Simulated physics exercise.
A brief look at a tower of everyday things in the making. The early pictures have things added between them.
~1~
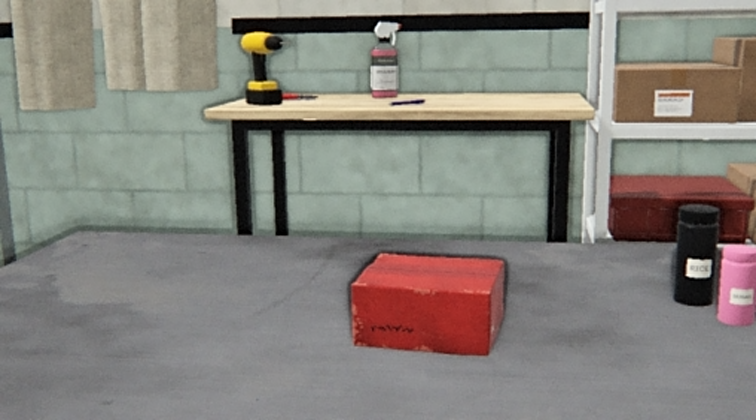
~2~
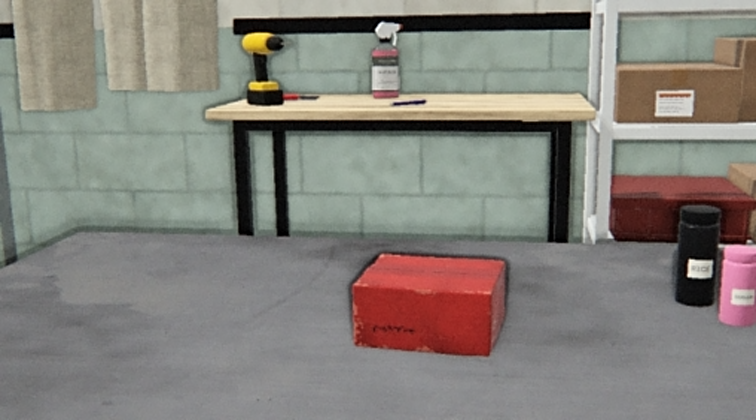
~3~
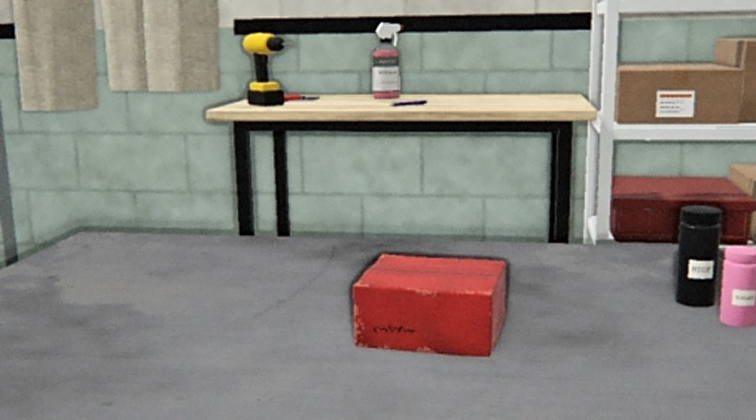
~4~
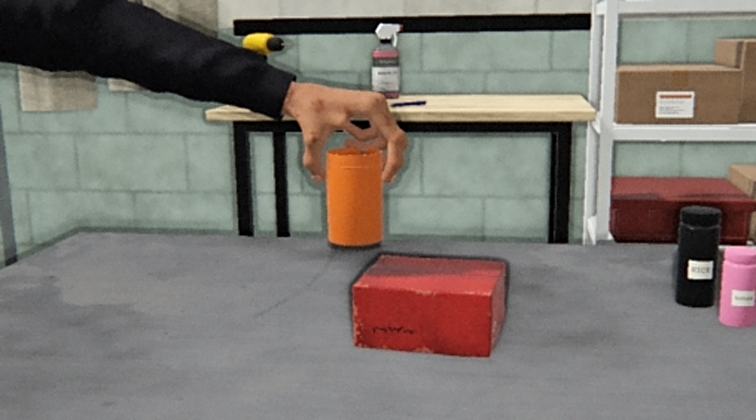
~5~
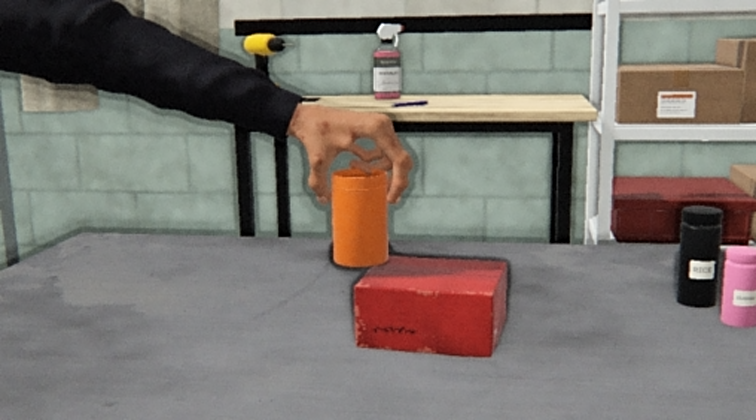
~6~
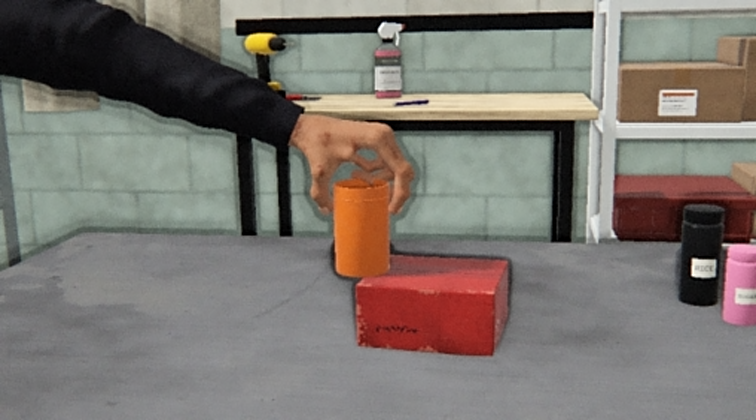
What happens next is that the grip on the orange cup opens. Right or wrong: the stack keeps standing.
Wrong, it comes down.
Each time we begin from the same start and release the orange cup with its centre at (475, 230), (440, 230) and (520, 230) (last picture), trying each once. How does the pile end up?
Lab note - try 1: No collapse; try 2: No collapse; try 3: Collapse.
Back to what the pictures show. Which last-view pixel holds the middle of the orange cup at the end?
Around (300, 299).
Then, 0.40 s on from there, orange cup now fallen.
Then, 1.40 s on from there, nothing new.
In the end, fallen, orange cup; the other 3 unmoved. At the end, from the last picture's camera, orange cup near (300, 299). The pile loses its balance.
